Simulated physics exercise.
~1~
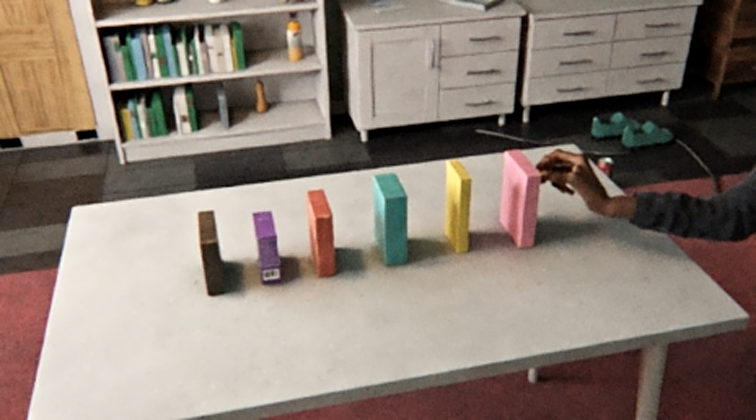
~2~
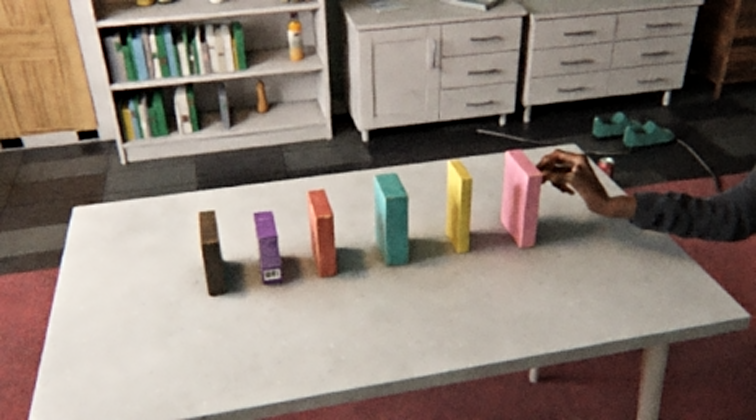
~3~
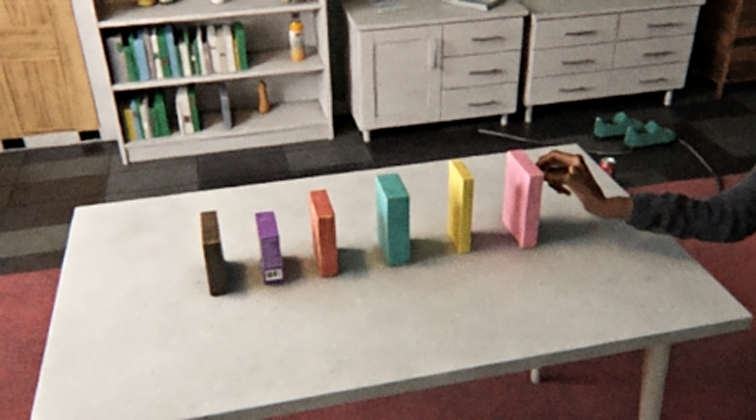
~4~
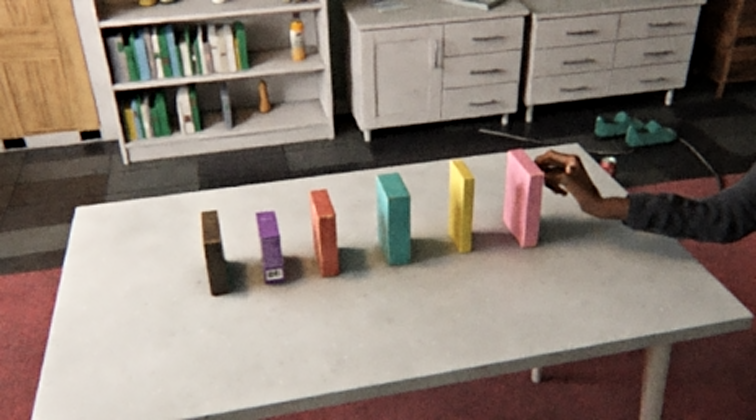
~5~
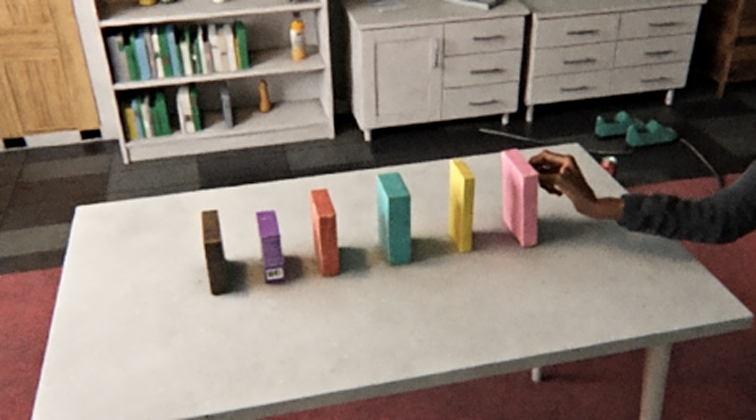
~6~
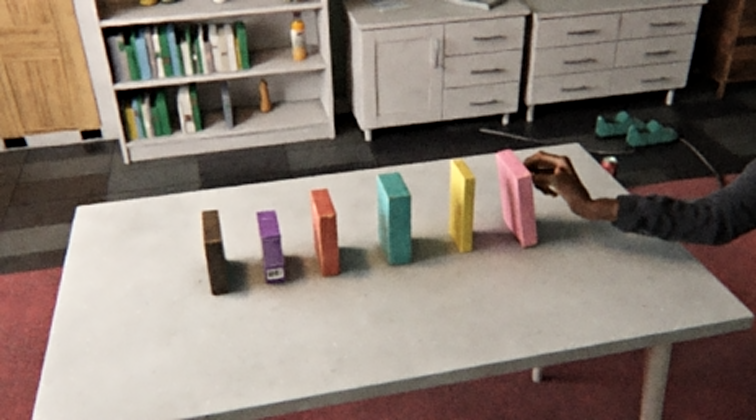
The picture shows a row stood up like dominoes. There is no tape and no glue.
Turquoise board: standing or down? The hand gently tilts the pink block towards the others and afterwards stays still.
Oh, it loses its balance there.
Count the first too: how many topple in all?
6.
Then, 0.40 s after the last picture, pink block 60° over; yellow block tipped 29° from how it was.
Then, 0.70 s after the last picture, pink block 77° over; turquoise board tipped 56° from how it was near (357, 231); yellow block tipped 68° from how it was; red board tipped 22° from how it was.
Then, 0.90 s after the last picture, pink block 78° over; turquoise board tipped 75° from how it was near (349, 240); yellow block tipped 72° from how it was; red board tipped 63° from how it was.
Then, 1.50 s after the last picture, pink block 78° over; turquoise board on its side near (348, 241); yellow block tipped 72° from how it was; red board tipped 64° from how it was.
At rest, tipped over on the table, purple packet, red board, turquoise board and yellow block. Seen from the same camera at the end, turquoise board near (346, 241).
